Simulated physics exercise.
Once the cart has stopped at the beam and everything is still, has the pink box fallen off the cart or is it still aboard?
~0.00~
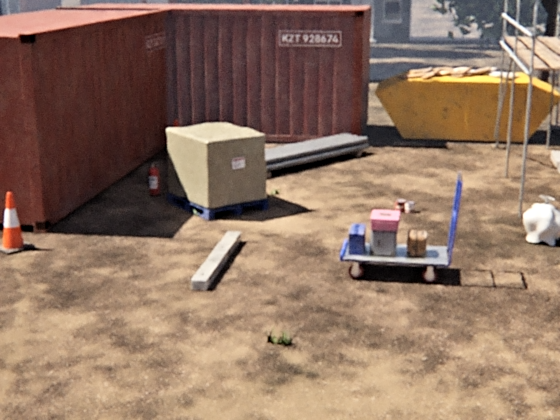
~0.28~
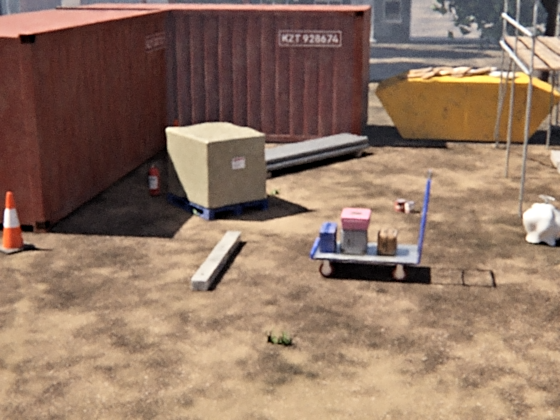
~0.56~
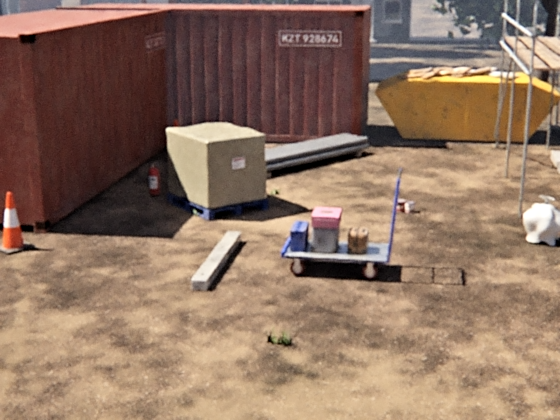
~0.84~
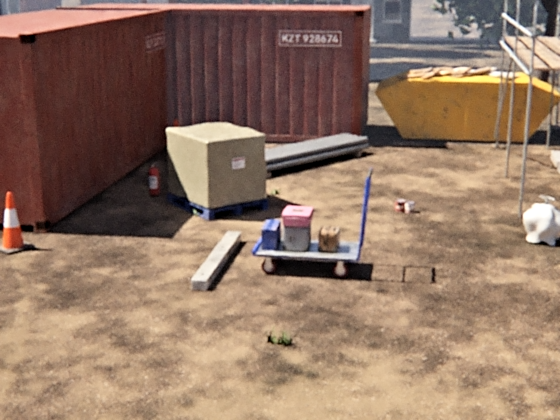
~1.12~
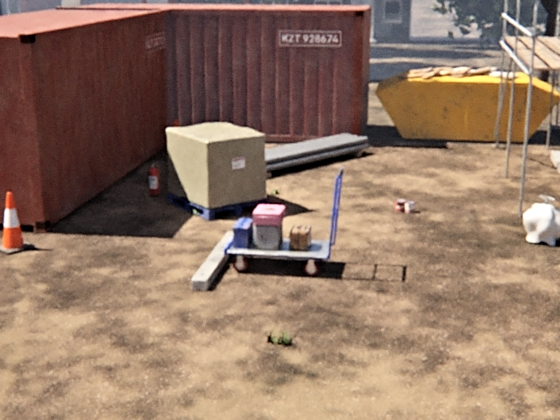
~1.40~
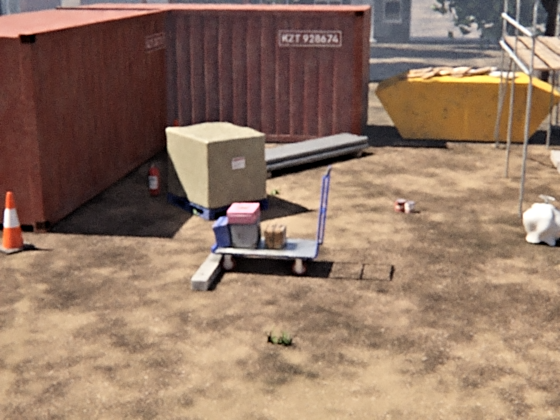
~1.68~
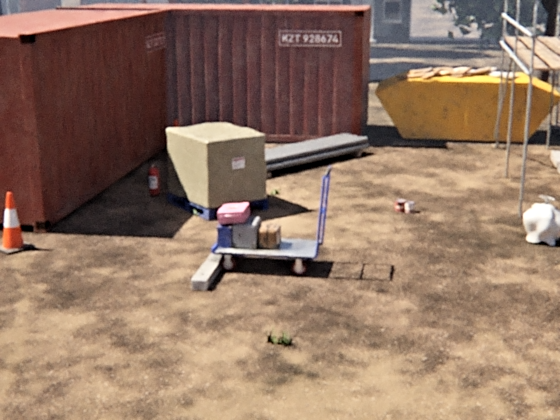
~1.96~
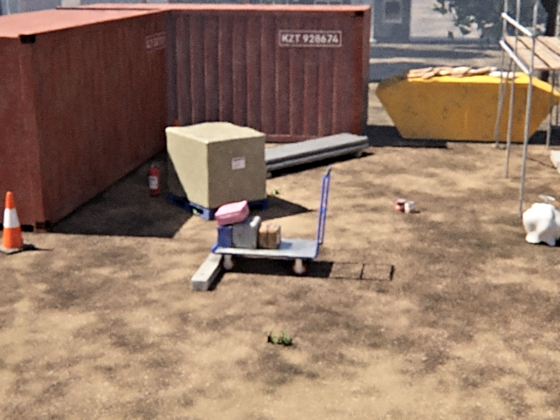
The pink box is still aboard. It shifts forward and ends up slightly tilted on top of the other pieces near the front of the cart.
